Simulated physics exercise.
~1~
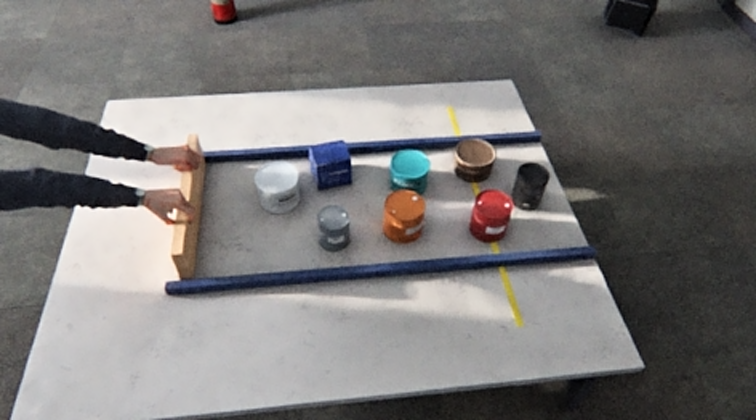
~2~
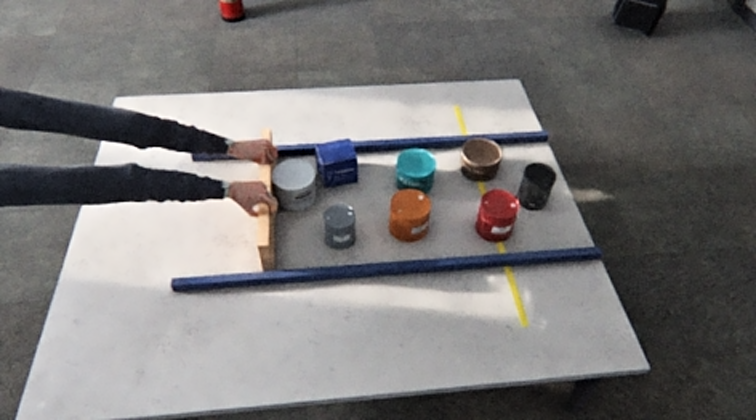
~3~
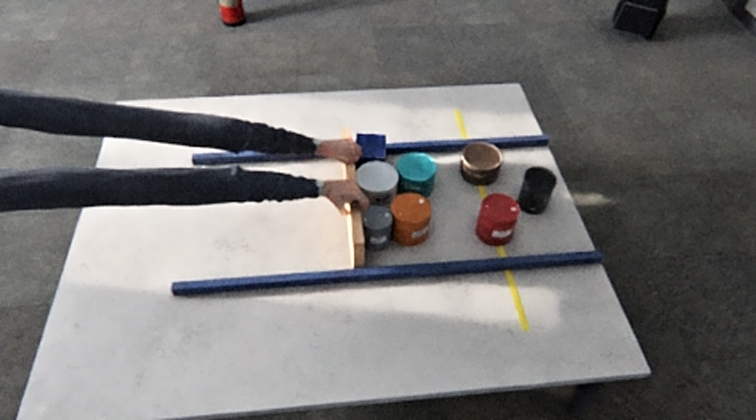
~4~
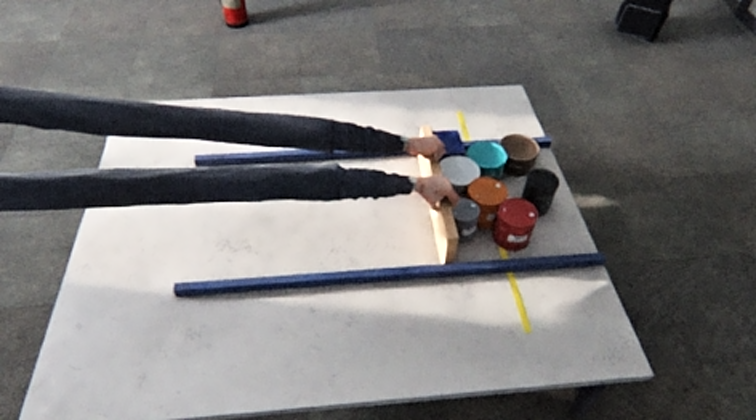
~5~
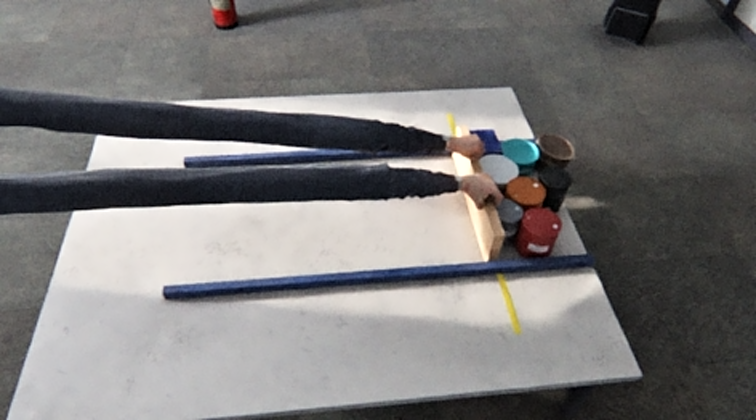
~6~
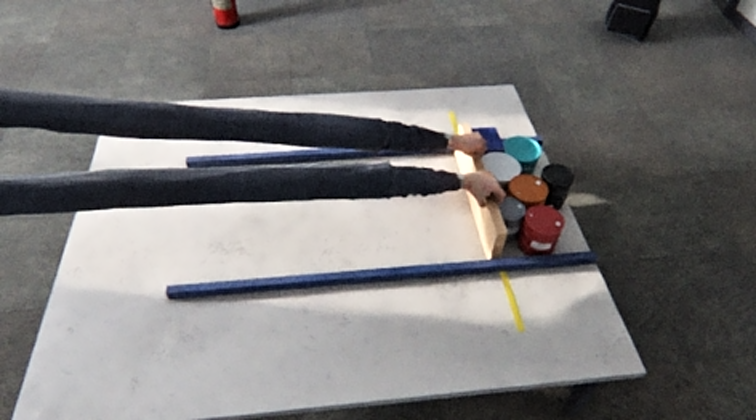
In this clip, two hands push a wooden plank rightward between blue battens on a low platform, gathering a white pail, a blue parcel and several coloured tubs toward the far end, until the plank stops near the yellow tape and the brown pail drops off the edge.
